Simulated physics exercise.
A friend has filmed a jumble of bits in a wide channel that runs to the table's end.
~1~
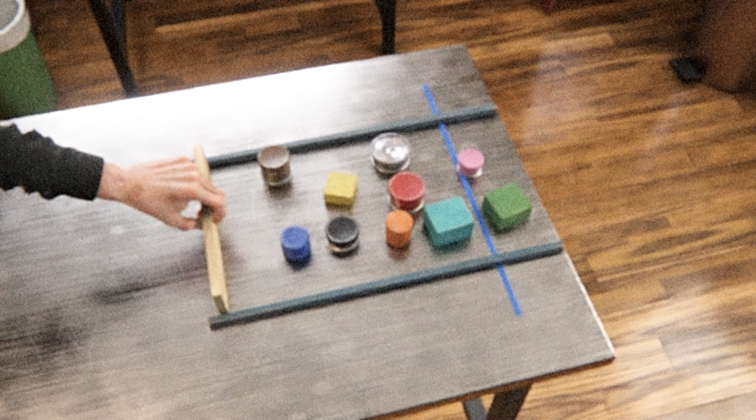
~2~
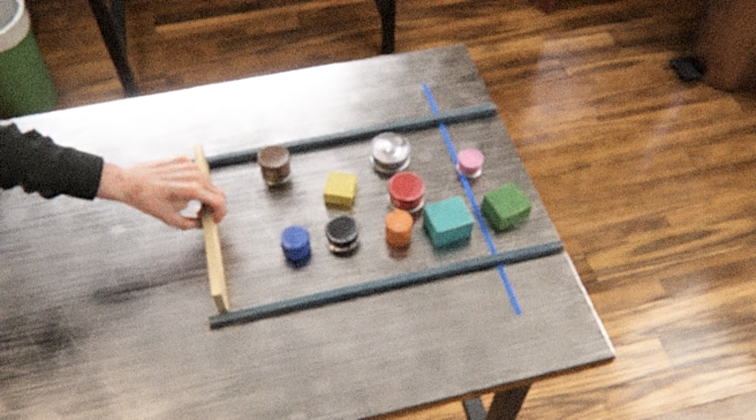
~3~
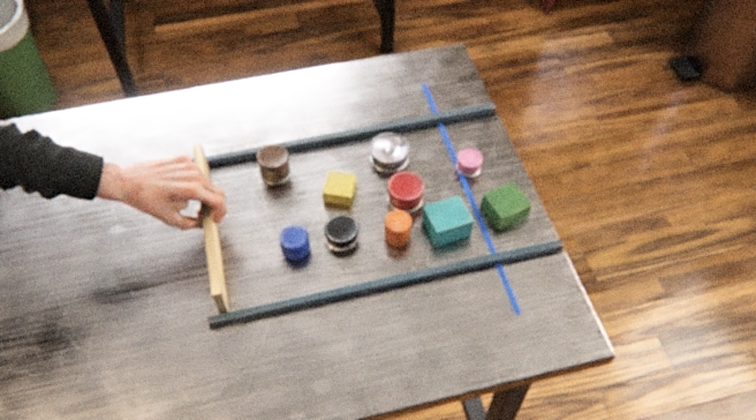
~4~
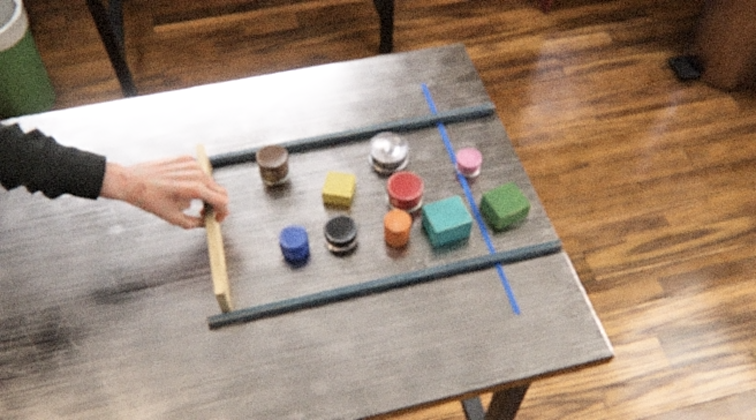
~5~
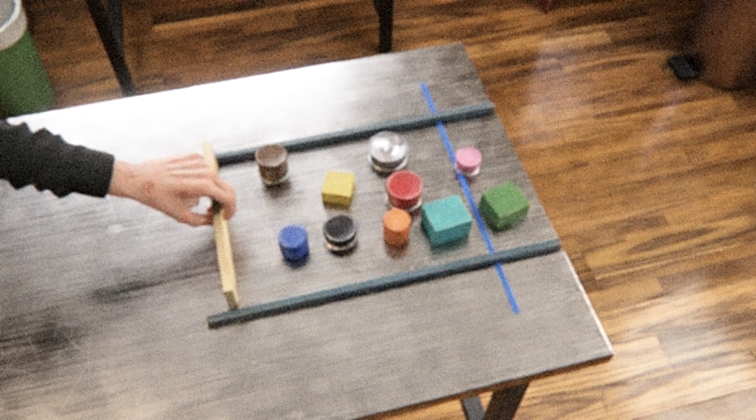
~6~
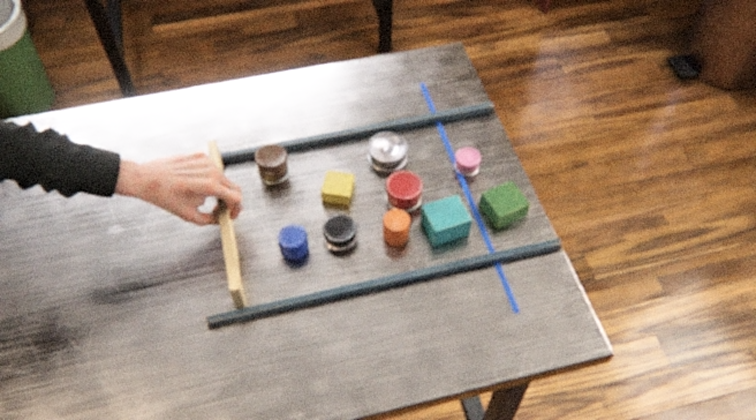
On a wooden table, a hand holds a board upright, then slides it slightly right towards scattered pots, tins and blocks.
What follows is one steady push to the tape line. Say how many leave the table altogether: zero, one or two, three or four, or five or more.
The number that fall off is one or two.
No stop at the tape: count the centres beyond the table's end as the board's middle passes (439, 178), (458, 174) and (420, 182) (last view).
It would be 0, 2 and 0.
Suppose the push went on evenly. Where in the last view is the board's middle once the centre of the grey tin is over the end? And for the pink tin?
For the grey tin at (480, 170), for the pink tin at (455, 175).
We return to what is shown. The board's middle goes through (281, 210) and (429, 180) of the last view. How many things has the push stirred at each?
2 and 10.
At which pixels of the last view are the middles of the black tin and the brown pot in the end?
Near (480, 180) and (458, 124).
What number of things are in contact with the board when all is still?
5 of them.
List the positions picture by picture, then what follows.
In the first picture, green block (507, 206); pink tin (470, 163); turquoise block (448, 222); board (210, 225); tape (466, 186).
In the second picture, pink tin (470, 163); black tin (342, 233).
In the third picture, turquoise block (447, 221); brown pot (274, 164).
In the fourth picture, green block (505, 205); yellow block (339, 188).
In the fifth picture, pink tin (468, 161); grey tin (388, 152).
In the sixth picture, green block (505, 204); pink tin (468, 161); turquoise block (446, 220); board (226, 221); tape (464, 184).
Soon after, none off yet; green block at rest near (505, 204); pink tin at rest near (468, 161); turquoise block at rest near (446, 220).
After that, none off yet; green block at rest near (505, 204); pink tin at rest near (468, 161); turquoise block moving near (450, 220).
In the end, the number that fall off is one or two; gone, pink tin and green block.
